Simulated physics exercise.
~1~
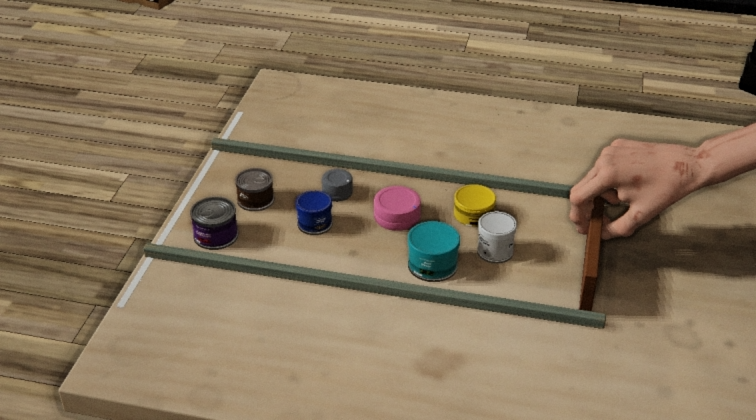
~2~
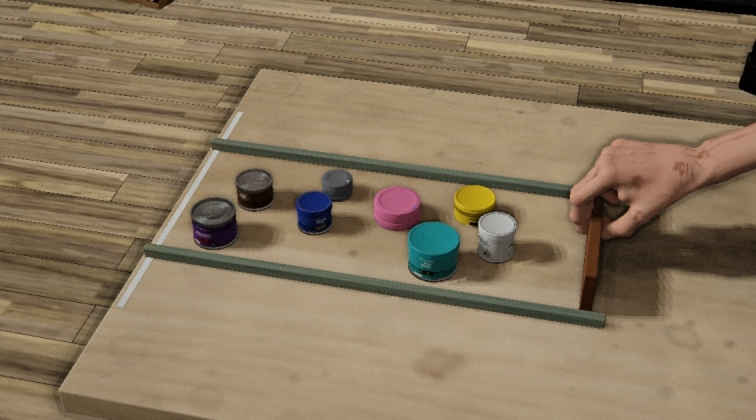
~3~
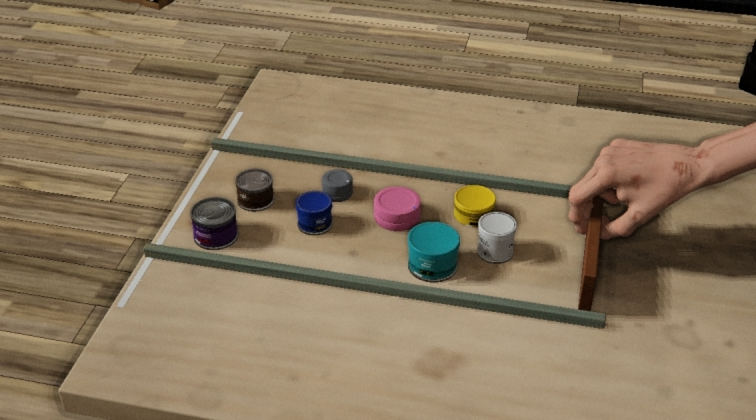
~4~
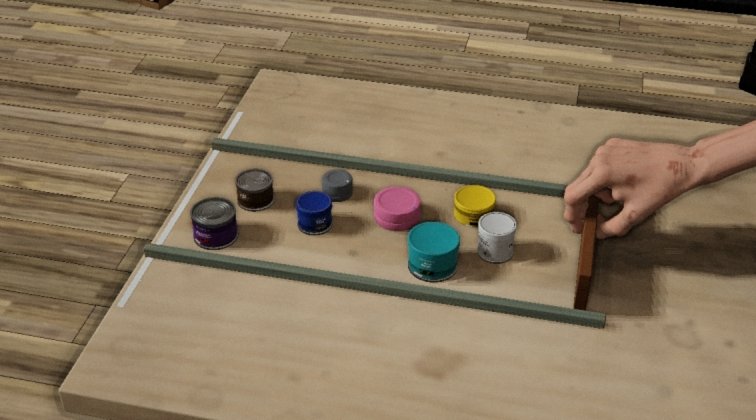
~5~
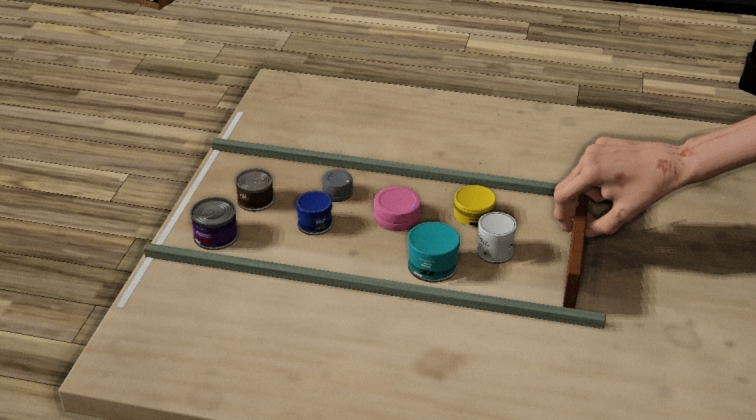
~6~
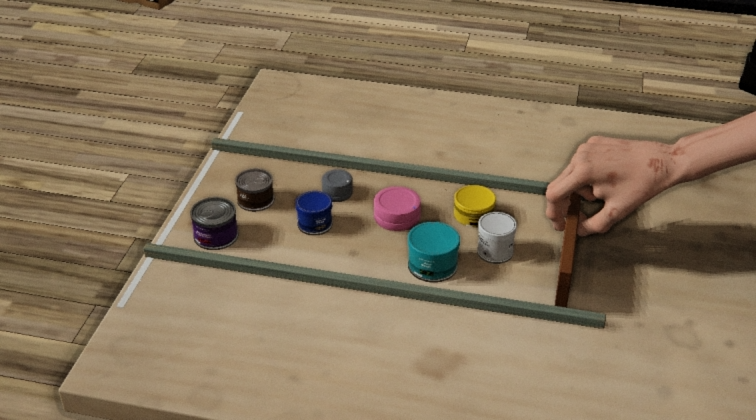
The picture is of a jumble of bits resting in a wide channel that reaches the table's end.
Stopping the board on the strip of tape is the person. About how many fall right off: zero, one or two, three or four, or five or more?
I expect the edge to claim at least five.
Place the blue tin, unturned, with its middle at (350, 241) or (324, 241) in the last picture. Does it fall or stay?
Goes off the end, then goes off the end.
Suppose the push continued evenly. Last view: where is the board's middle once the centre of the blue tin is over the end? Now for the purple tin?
First near (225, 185), second near (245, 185).
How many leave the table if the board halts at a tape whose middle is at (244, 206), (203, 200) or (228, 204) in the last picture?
Try by try, 1, 5 and 2.
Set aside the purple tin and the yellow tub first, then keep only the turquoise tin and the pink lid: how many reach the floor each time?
6 and 6.
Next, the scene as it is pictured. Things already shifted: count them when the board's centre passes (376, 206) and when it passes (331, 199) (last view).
At first I count 6, and then 7.
Early on, none off yet; purple tin at rest near (215, 223); brown pot at rest near (255, 190); blue tin at rest near (314, 213).
Finally, the number that fall off is five or more; lost, white tin, yellow tub, turquoise tin, pink lid, grey lid, blue tin, brown pot and purple tin.
